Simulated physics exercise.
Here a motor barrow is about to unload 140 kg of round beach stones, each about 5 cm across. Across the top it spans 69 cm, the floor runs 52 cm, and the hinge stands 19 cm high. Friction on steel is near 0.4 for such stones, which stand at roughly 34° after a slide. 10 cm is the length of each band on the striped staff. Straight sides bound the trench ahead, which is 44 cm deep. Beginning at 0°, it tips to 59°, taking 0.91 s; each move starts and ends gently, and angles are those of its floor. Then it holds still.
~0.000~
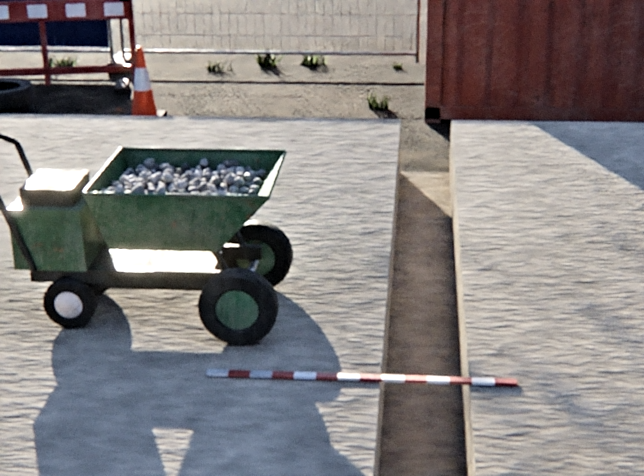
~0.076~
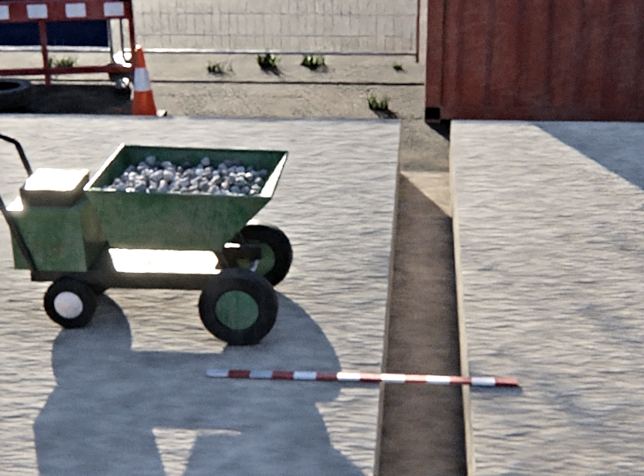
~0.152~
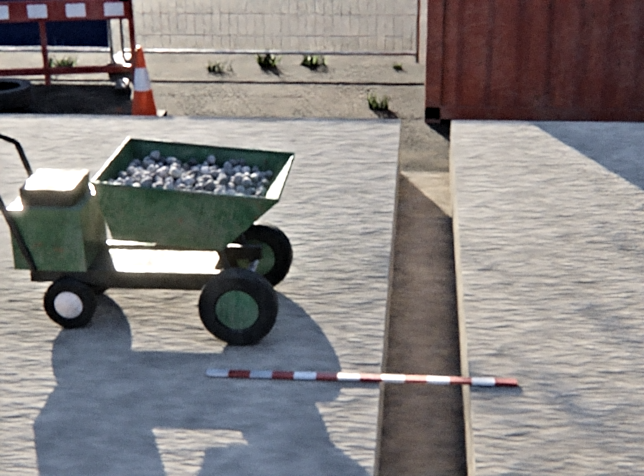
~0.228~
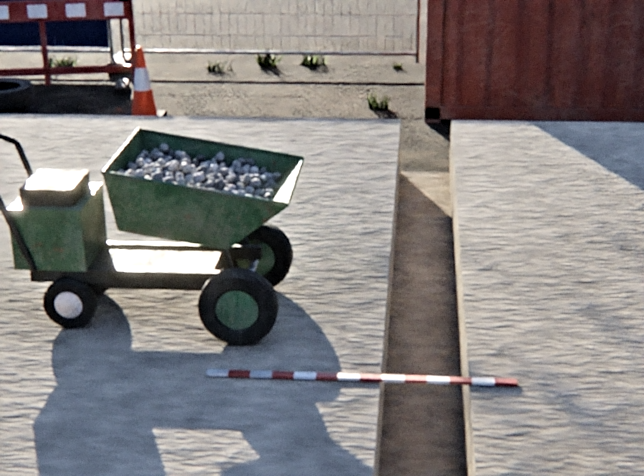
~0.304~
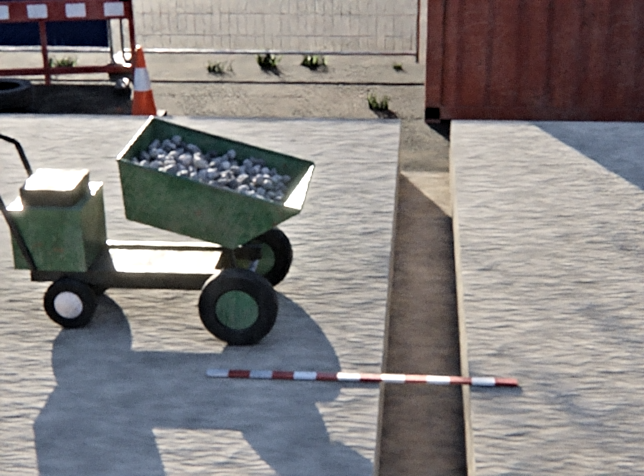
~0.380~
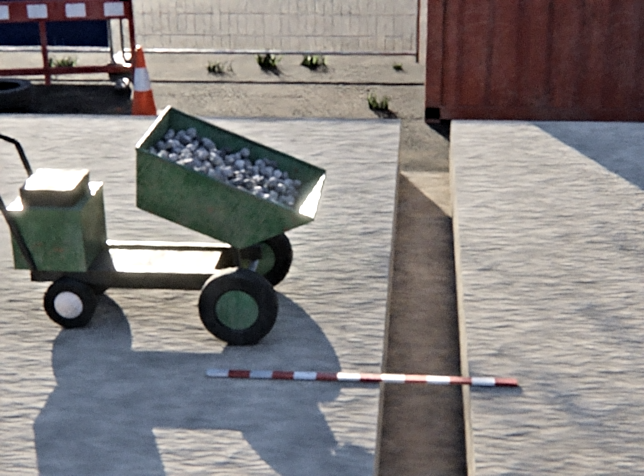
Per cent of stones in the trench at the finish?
About 97 %.
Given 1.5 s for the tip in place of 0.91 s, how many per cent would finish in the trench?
Near 100 per cent.
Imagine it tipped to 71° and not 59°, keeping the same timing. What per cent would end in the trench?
I'd guess some 100 in a hundred.
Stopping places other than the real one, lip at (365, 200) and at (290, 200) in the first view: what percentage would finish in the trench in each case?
I'd say some 25 per cent and some 85 per cent.
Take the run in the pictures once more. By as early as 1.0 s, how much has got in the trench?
15 per cent, give or take.
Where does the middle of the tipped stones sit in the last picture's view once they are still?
I'd put it close to (423, 380).
After 0.7 s the floor is at 50°; 100 % in the skip; the foremost stones are at (337, 231).
After 1.0 s the floor is at 59°; 78 % in the skip, 5 % short of the trench, 16 % in the trench; the foremost stones are at (428, 319).
After 1.4 s the floor is at 59°; 37 % in the skip, 4 % short of the trench, 57 % in the trench, 2 % past the trench; the foremost stones are at (522, 322).
After 3.3 s the floor is at 59°; 0 % in the skip, 1 % short of the trench, 97 % in the trench, 2 % past the trench; the foremost stones are at (604, 323).
